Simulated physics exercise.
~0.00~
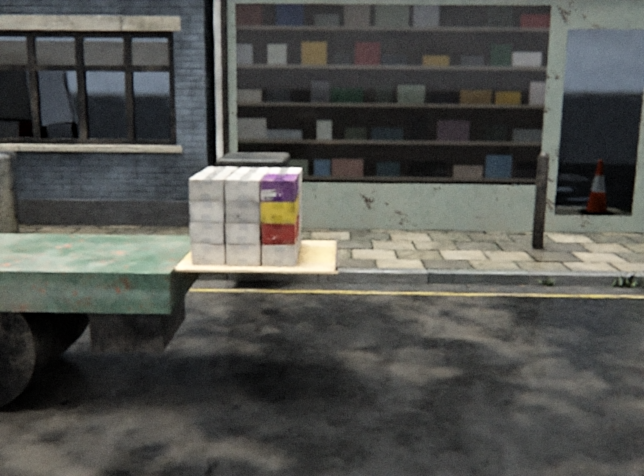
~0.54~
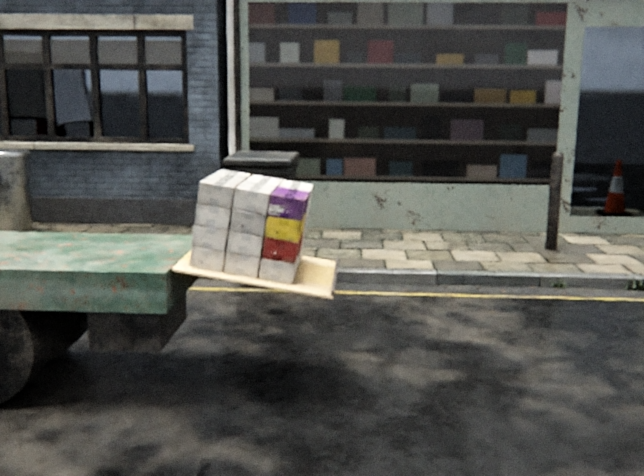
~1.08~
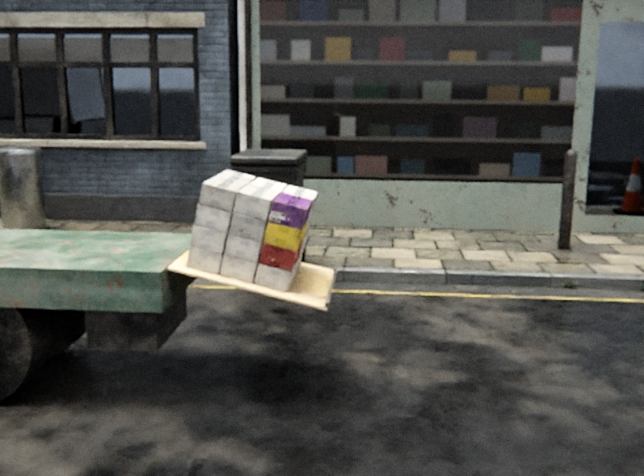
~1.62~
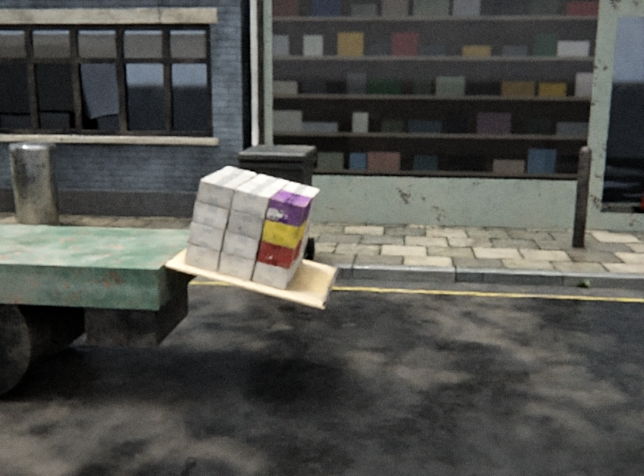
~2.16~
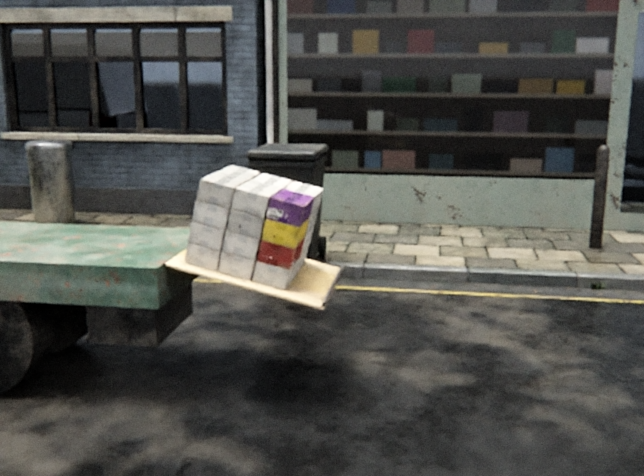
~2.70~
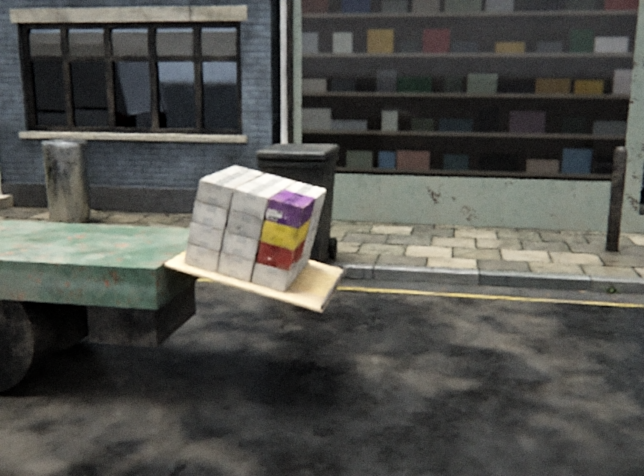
A block of mostly white boxes stands neatly stacked on a pale wooden flap at the back of a green flat-bed, seen from the side on a street. At its right end a purple box sits above a yellow one and a red one, with a brick building and a shop window full of shelves behind. The flap dips gently down to the right, and the stack leans over with it. Then the tilting stops, while the view keeps drifting slowly sideways. Every box stays in place on the sloping flap, the purple one still on top.
